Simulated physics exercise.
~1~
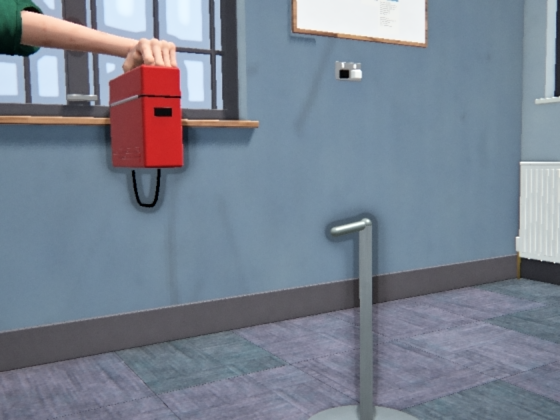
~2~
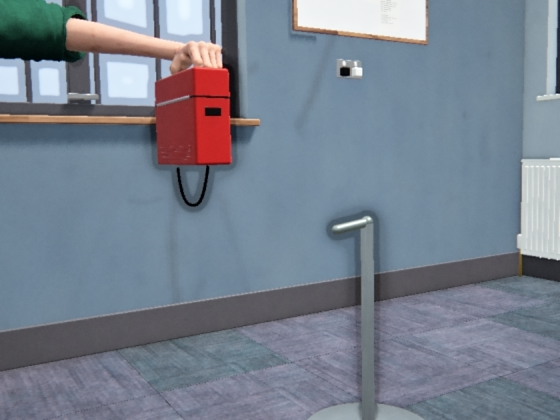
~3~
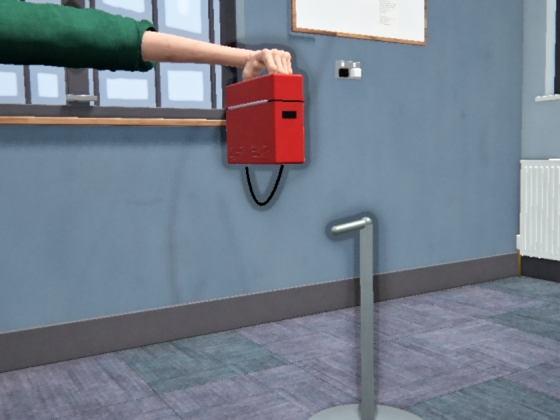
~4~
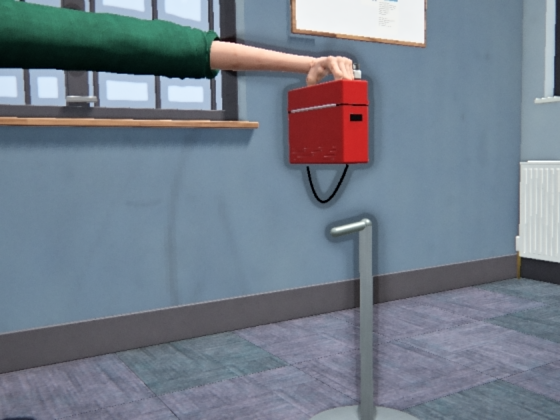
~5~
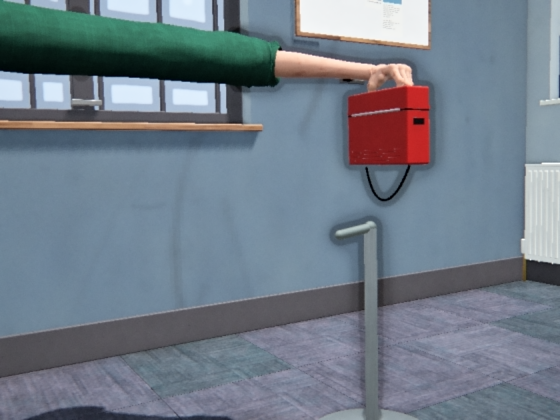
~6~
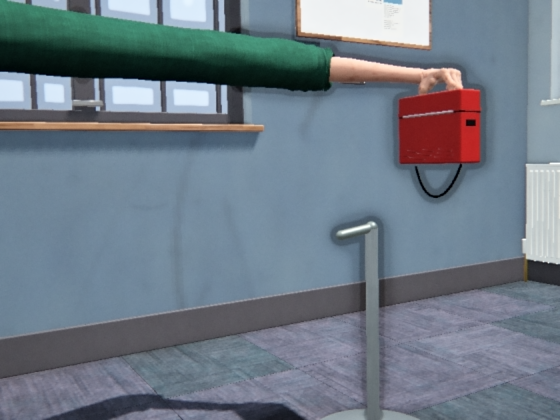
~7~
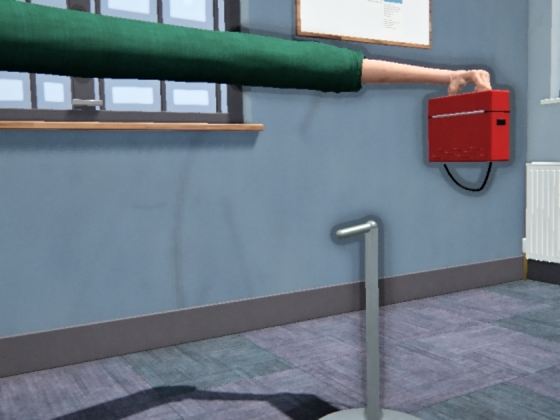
To begin with, a hand at the end of a green-sleeved arm grips the top of a red case in front of a window, with a dark loop hanging beneath it. A grey post with a short sideways hook stands on the carpeted floor of a blue-walled room. The arm reaches farther in from the left, carrying the upright case steadily to the right. The case and its loop pass above the post without catching on the hook. Finally, the hand still holds the case, now clear of the post on its right, near the room's corner.
